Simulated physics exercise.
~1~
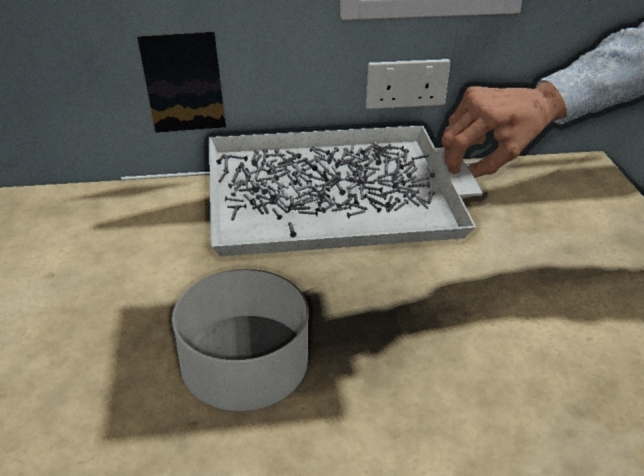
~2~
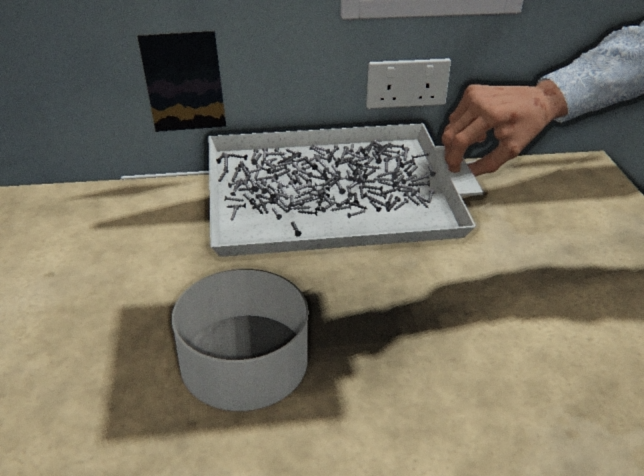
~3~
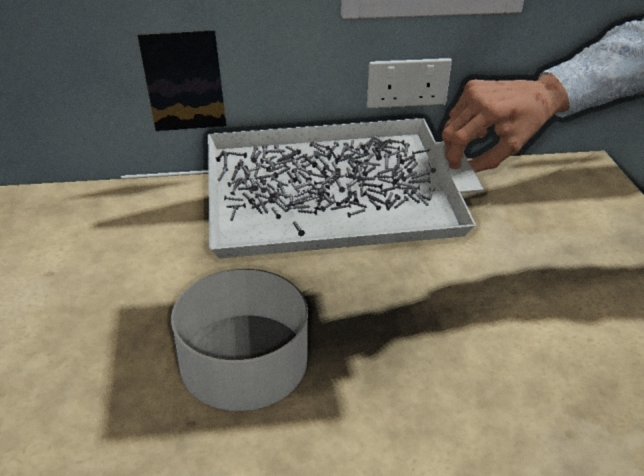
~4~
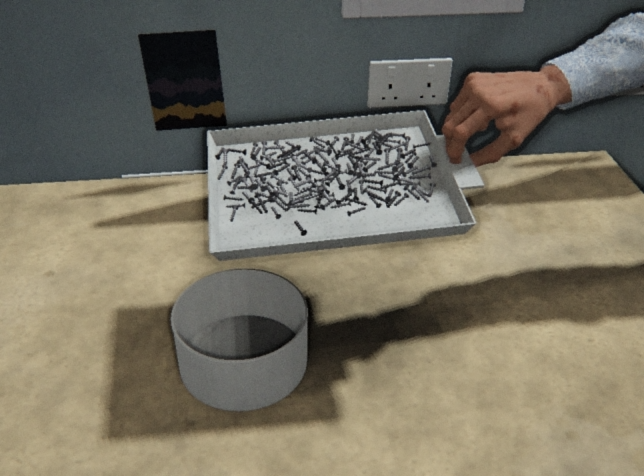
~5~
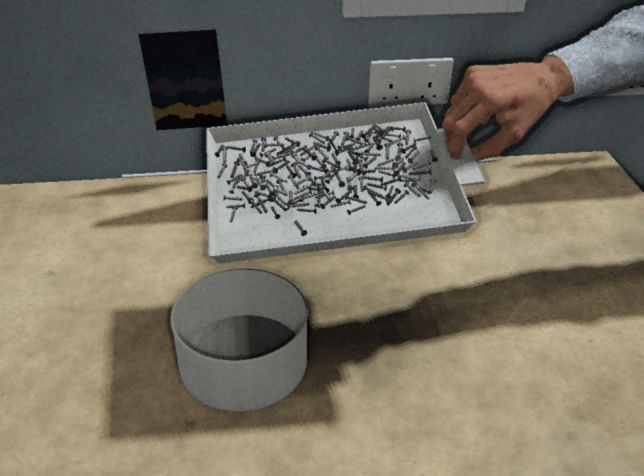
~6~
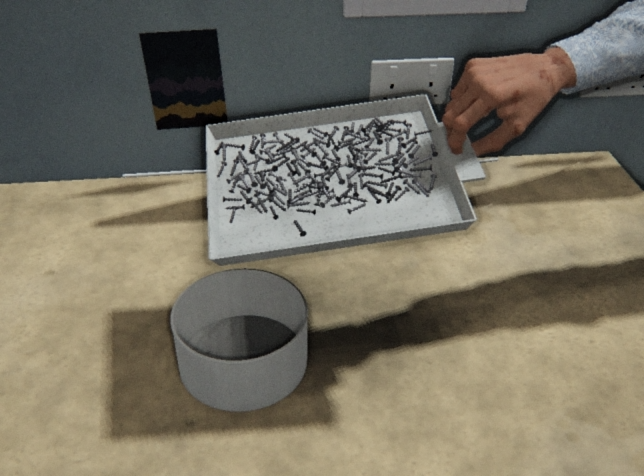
A hand slowly raising the back of a white tray of scattered screws behind a round grey pot on a worktop.
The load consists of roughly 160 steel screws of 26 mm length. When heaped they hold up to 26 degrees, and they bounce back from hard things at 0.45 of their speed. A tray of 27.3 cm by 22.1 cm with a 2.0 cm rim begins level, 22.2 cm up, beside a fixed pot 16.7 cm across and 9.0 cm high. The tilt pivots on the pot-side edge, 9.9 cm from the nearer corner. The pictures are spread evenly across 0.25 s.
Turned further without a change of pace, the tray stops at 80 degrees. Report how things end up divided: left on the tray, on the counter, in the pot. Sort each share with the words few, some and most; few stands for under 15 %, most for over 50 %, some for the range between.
The shares come out as follows. Tray: Few. Counter: Few. Pot: Most.
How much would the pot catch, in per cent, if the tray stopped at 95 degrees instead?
In that case it comes to about 95 in a hundred.
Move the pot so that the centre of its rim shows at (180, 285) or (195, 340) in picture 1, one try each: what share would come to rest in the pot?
I'd say some 5 per cent for the first and some 80 per cent for the second.
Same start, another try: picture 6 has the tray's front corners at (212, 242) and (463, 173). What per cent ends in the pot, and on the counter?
Pot 30; counter 70.
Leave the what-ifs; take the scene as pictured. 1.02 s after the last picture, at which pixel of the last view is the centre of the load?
Approximately (256, 256) in the last picture.
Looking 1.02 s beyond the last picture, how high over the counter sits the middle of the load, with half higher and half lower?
The halfway mark is near 20 cm.
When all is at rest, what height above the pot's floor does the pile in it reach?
Some 3.0 cm up.
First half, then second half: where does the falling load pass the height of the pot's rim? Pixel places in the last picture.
Earlier half close to (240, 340), later half at (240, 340) in pixels.
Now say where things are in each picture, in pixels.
In the first frame, tray tilt 0 degrees, front corners at (219, 241) and (467, 223); middle of the pieces at (318, 178); pot at (241, 312).
In the second frame, tray tilt 1 degrees, front corners at (218, 241) and (467, 223); middle of the pieces at (318, 177).
In the third frame, tray tilt 2 degrees, front corners at (218, 243) and (467, 221); middle of the pieces at (318, 175).
In the fourth frame, tray tilt 5 degrees, front corners at (217, 246) and (467, 219), lowest corner left front; middle of the pieces at (318, 172).
In the fifth frame, tray tilt 8 degrees, front corners at (217, 250) and (467, 218), lowest corner left front; middle of the pieces at (317, 169).
In the sixth frame, tray tilt 10 degrees, front corners at (217, 253) and (467, 216), lowest corner left front; middle of the pieces at (317, 166); pot at (240, 312).
Then, 0.61 s after the last picture, tilt 43 degrees; the tray holds 100 %, the pot 0 %.
Then, 1.02 s after the last picture, tilt 65 degrees; the tray holds 85 %, the pot 5 %.
Then, 1.51 s after the last picture, tilt 80 degrees; the tray holds 5 %, the pot 80 %.
In the end, tray 0 %, counter 5 %, pot 95 %.
